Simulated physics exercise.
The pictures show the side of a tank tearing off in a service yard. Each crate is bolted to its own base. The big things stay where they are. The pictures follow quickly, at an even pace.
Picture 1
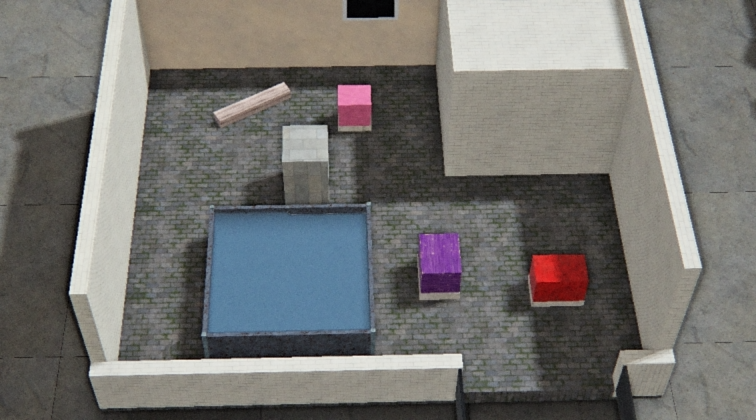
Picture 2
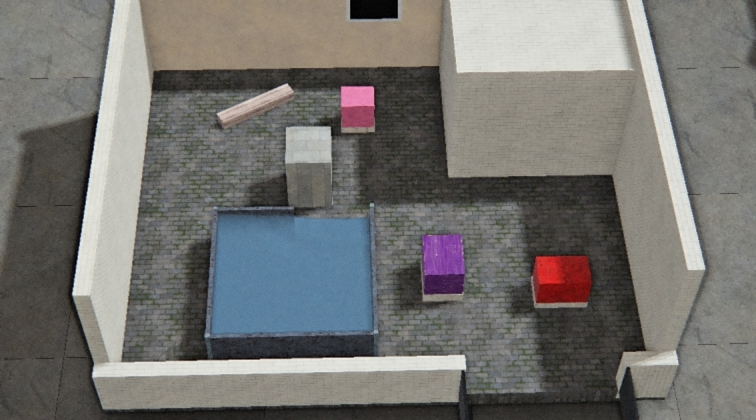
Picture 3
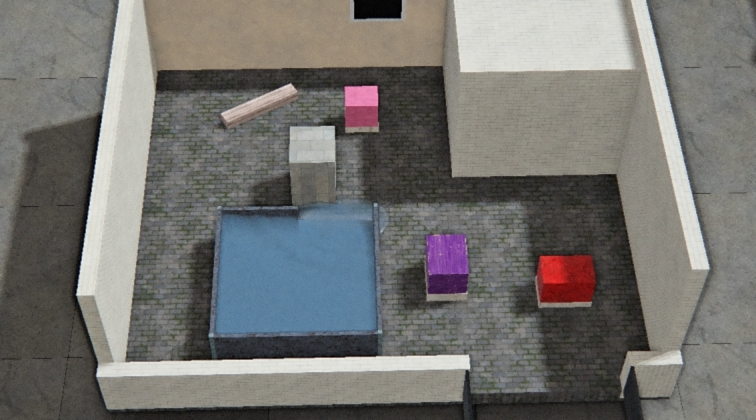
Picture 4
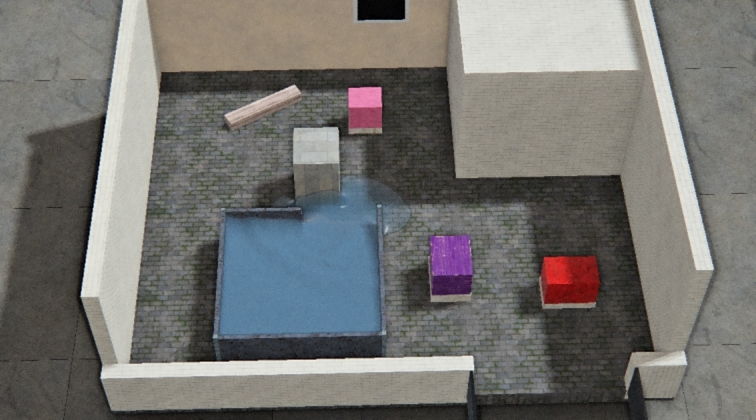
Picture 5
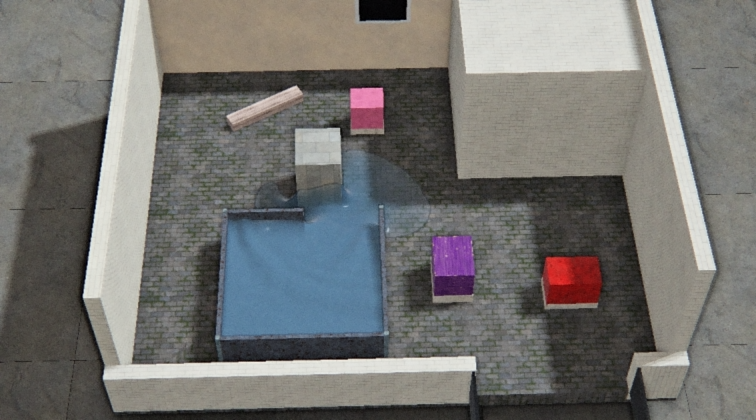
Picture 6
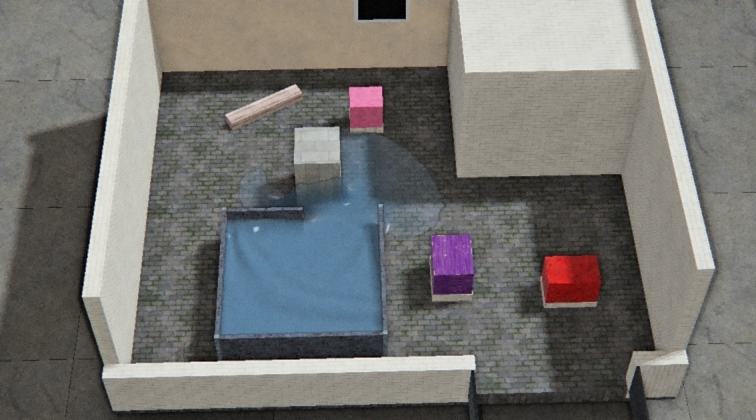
Water pours from a gap in the open tank's far side and spreads around the grey block.
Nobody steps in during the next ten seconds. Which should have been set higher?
The pink crate is wetted; the purple crate escapes dry; the red crate escapes dry.
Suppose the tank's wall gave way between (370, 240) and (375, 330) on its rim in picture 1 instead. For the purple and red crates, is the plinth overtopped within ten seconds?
In short: The purple crate is wetted; the red crate takes water.
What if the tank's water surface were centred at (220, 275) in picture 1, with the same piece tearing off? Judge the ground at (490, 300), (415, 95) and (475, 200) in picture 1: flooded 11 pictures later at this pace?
In turn: Dry, dry, flooded.
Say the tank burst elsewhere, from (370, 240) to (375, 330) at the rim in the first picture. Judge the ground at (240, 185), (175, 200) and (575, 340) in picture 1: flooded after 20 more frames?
In that order: Free of water, not flooded, under water.
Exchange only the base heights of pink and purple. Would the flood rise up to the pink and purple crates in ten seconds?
In short: The pink crate is topped; the purple crate stays dry.
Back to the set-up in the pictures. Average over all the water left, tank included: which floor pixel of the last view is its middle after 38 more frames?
Around (305, 212).
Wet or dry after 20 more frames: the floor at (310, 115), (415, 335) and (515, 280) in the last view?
In turn: Under water, free of water, no water.
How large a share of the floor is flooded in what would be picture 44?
I make it 75 per cent.
A moment on, water covers 25 % of the floor; the pink crate water round its plinth, the purple crate not reached, the red crate not reached.
Next, water covers 40 % of the floor; the pink crate water round its plinth, the purple crate not reached, the red crate not reached.
Then, water covers 60 % of the floor; the pink crate water round its plinth, the purple crate not reached, the red crate not reached.
Later, water covers 75 % of the floor; the pink crate water round its plinth, the purple crate not reached, the red crate water round its plinth.
In the end, water covers 90 % of the floor; the pink crate was topped, the purple crate stayed above the water, the red crate stayed above the water.
